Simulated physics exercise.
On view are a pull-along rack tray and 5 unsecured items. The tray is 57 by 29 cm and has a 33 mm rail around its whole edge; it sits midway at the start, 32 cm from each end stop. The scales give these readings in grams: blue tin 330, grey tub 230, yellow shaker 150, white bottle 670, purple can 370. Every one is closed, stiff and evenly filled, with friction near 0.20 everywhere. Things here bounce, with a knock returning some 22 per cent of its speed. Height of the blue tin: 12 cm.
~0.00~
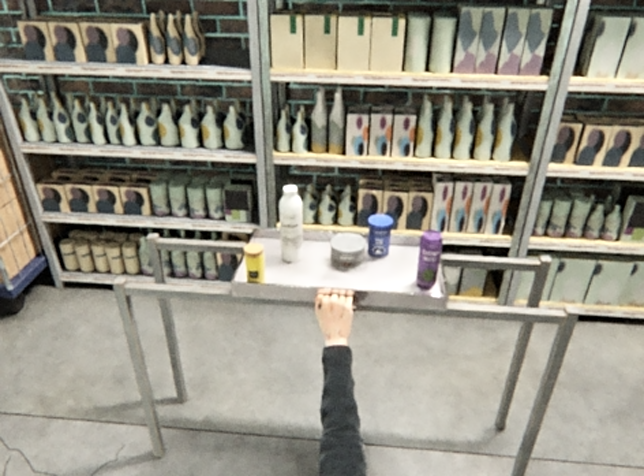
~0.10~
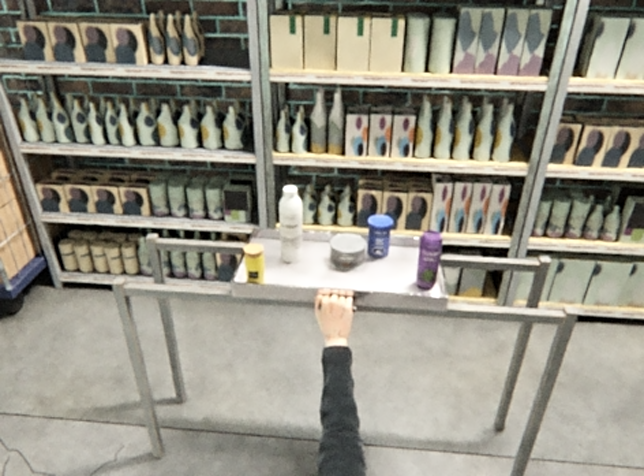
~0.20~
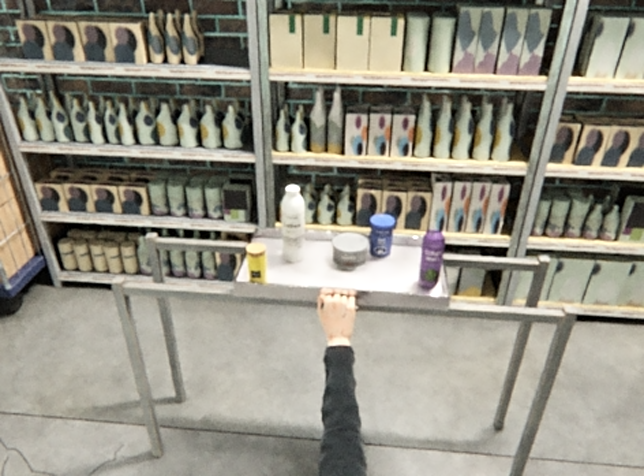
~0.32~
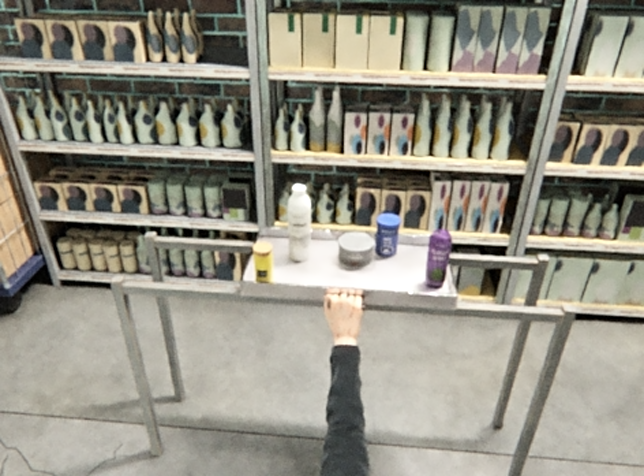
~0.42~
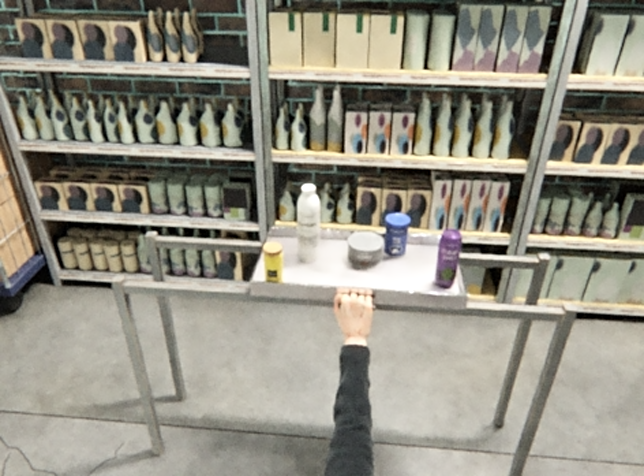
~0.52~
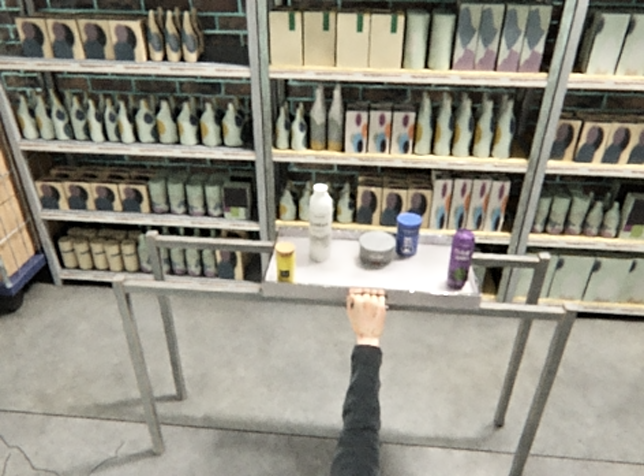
The clip shows a hand gripping the front of a rack tray holding a yellow shaker, white bottle, grey tub, blue tin and purple can; after barely moving at first, the hand slides the tray a short way right.
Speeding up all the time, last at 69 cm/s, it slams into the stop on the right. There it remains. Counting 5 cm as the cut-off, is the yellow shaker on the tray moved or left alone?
Dislodged.
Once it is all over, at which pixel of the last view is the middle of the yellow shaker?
It comes to rest near (412, 273).
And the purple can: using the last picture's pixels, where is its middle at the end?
It settles somewhere near (559, 263).
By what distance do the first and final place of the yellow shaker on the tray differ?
It ends up around 11 cm from its start.
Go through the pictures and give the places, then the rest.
The first frame shows tray midway; yellow shaker (255, 266); blue tin (379, 237).
The second frame shows tray midway; white bottle (291, 224); purple can (429, 260).
The third frame shows tray 1 cm right; blue tin (381, 237); grey tub (350, 251).
The fourth frame shows tray 3 cm right; white bottle (299, 223); purple can (438, 259).
The fifth frame shows tray 6 cm right; blue tin (396, 236); grey tub (365, 250).
The sixth frame shows tray 9 cm right; yellow shaker (286, 265); white bottle (320, 223).
After 1.02 s, tray 32 cm right; yellow shaker slid 4 cm near (385, 271); purple can leaning 11°; white bottle slid 4 cm.
After 1.12 s, tray 32 cm right; yellow shaker slid 8 cm near (401, 272); purple can leaning 20°; white bottle slid 8 cm.
After 1.22 s, tray 32 cm right; yellow shaker slid 11 cm near (410, 273); purple can leaning 21°; white bottle slid 11 cm.
At rest (1.6 s), not toppled but over 5 cm from the start, blue tin, grey tub, yellow shaker and white bottle; purple can in place, give or take 5 cm. Seen from the same camera at the end, yellow shaker near (412, 273).
